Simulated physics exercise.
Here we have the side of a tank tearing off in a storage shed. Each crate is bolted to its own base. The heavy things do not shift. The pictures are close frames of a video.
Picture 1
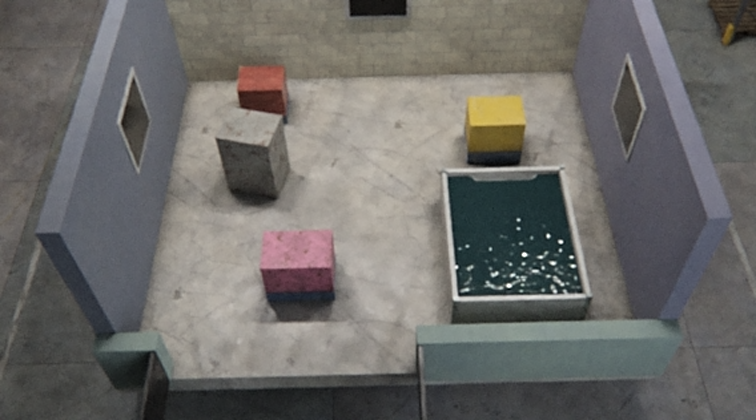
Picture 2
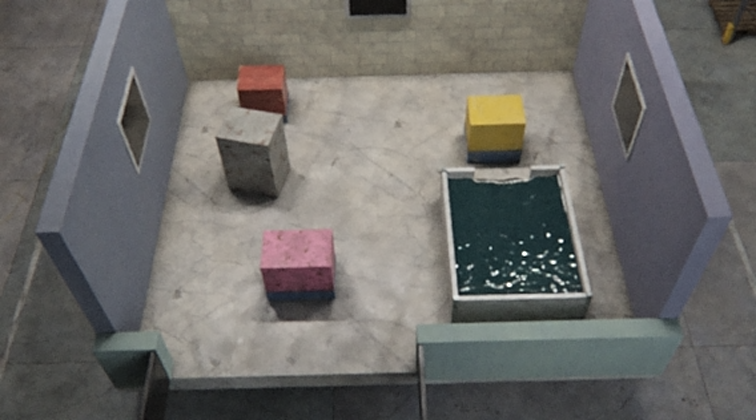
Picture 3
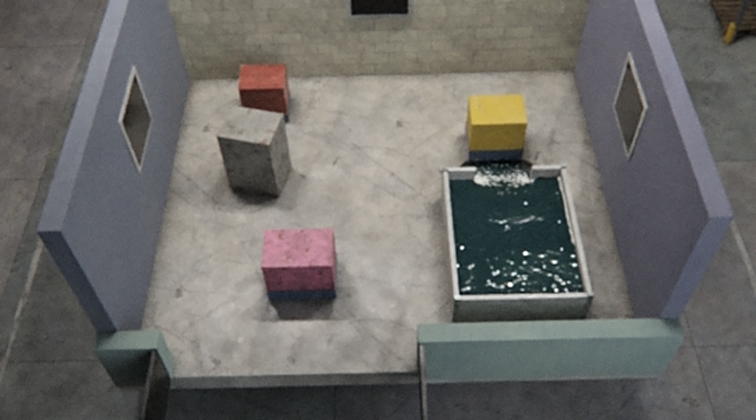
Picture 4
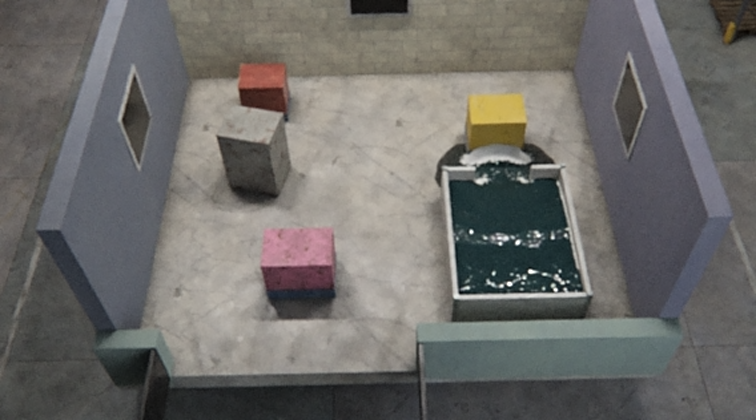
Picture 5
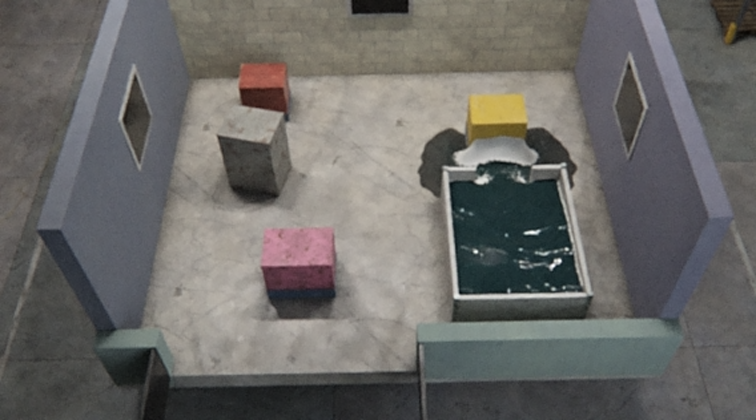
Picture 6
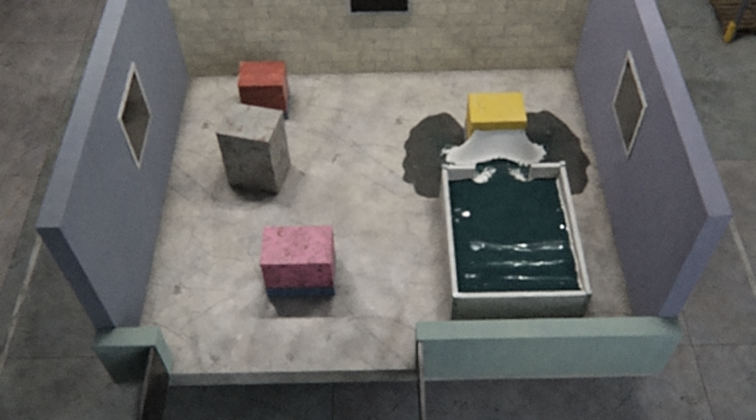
Water pouring out of the far side of a white-rimmed tank, spreading around a yellow block and darkening the pale floor.
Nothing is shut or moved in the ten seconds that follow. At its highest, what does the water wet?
One by one: The yellow crate is soaked; the red crate keeps dry; the pink crate keeps dry.
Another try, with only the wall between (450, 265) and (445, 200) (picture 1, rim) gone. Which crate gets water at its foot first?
I say the pink-painted one.
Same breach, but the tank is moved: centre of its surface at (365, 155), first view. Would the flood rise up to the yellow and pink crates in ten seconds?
My reading: The yellow crate remains dry, the pink crate escapes it.
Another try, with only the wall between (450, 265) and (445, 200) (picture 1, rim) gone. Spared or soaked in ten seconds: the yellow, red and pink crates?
My reading: The yellow one is safe, the red one stays dry, the pink one ends up wet.
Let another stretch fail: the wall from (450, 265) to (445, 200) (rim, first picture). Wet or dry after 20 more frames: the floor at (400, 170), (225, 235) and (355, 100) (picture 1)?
In turn: Not flooded, flooded, under water.
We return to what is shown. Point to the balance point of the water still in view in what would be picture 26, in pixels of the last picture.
Near (460, 192).
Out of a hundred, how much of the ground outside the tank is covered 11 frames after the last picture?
Near 45 in a hundred.
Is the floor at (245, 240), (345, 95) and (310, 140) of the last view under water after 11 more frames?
In that order: No water, flooded, flooded.
A moment on, water covers 20 % of the floor; the yellow crate water round its plinth, the red crate not reached, the pink crate not reached.
Next, water covers 45 % of the floor; the yellow crate water round its plinth, the red crate water round its plinth, the pink crate not reached.
Then, water covers 65 % of the floor; the yellow crate water round its plinth, the red crate water round its plinth, the pink crate water round its plinth.
Later, water covers 80 % of the floor; the yellow crate water round its plinth, the red crate water round its plinth, the pink crate water round its plinth.
In the end, water covers 95 % of the floor; the yellow crate was topped, the red crate stayed above the water, the pink crate stayed above the water.
